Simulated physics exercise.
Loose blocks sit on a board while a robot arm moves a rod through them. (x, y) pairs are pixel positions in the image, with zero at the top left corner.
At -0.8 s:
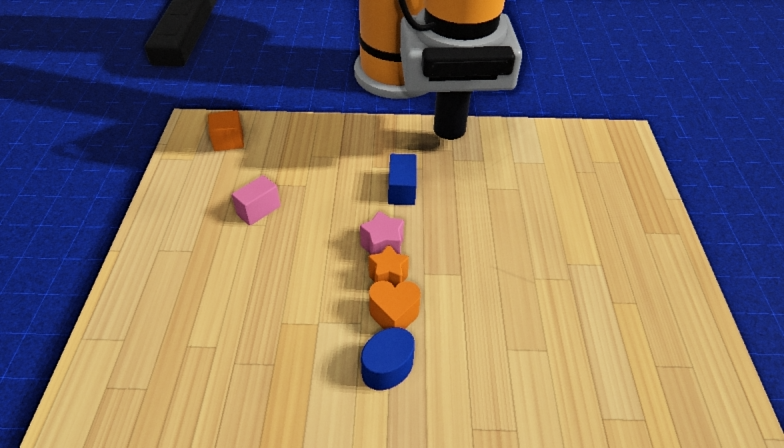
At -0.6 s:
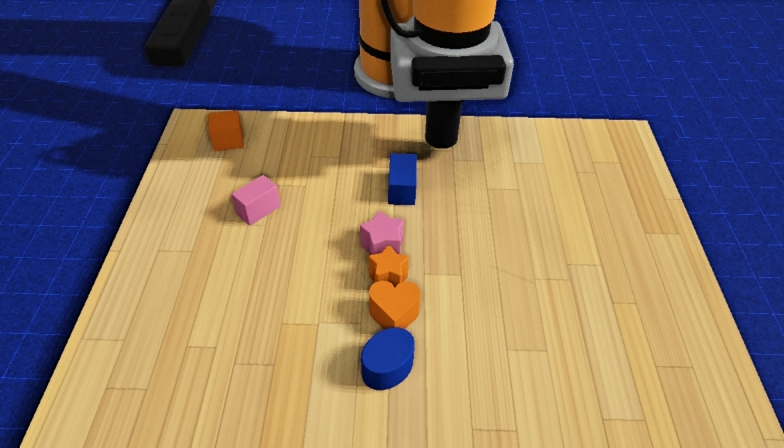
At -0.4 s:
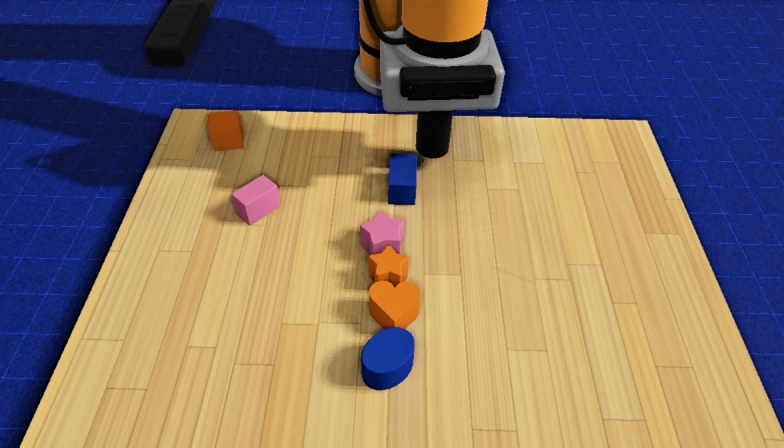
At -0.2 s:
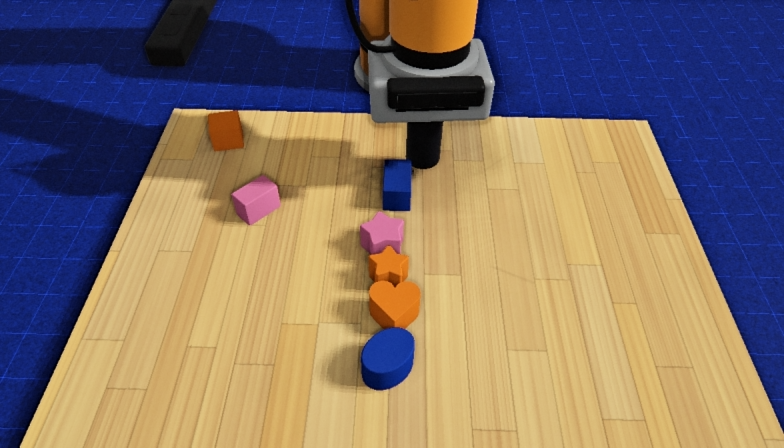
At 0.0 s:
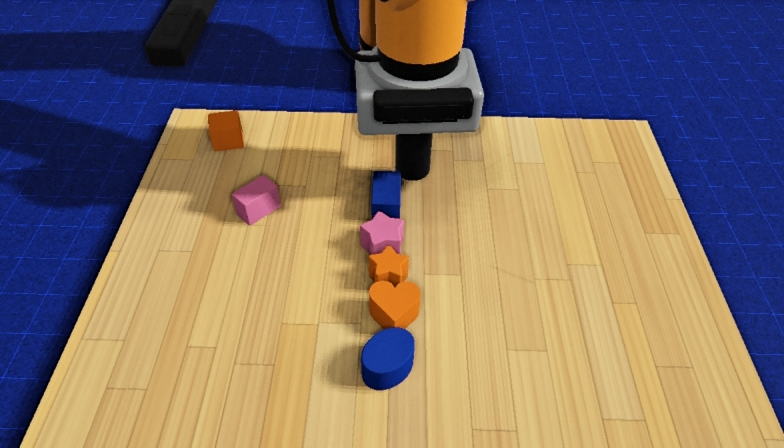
The robot arm's black rod moves down and left, nudging the blue rectangle the same way.
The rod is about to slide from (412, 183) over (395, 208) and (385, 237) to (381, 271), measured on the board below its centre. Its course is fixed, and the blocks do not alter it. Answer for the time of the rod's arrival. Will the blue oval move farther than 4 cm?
No, that is not what happens.
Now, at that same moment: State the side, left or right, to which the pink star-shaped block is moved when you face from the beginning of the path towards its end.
It slides rightward.
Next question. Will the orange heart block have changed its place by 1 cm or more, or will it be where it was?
The push reaches it.
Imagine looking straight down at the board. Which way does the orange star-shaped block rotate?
Seen from overhead, it turns anticlockwise.
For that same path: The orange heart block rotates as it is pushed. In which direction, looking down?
Overhead view: Anti-clockwise.
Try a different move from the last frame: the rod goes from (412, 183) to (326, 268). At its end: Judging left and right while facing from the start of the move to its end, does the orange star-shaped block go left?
The answer is yes.
The first path, step by step. One third of the way, rod (395, 195); pink star-shaped block (371, 242), turned 55° anticlockwise; blue rectangle (359, 210), turned 20° clockwise; orange star-shaped block (392, 266).
Two thirds of the way, rod (385, 224); pink star-shaped block (368, 245), turned 70° anticlockwise; blue rectangle (339, 224), turned 60° clockwise; orange star-shaped block (393, 266).
At the end, rod (381, 258); pink star-shaped block (348, 267), turned 40° anticlockwise; blue rectangle (336, 229), turned 80° clockwise; blue oval not moved; orange star-shaped block (378, 287), turned 35° anticlockwise; orange heart block (402, 312), turned 40° anticlockwise.
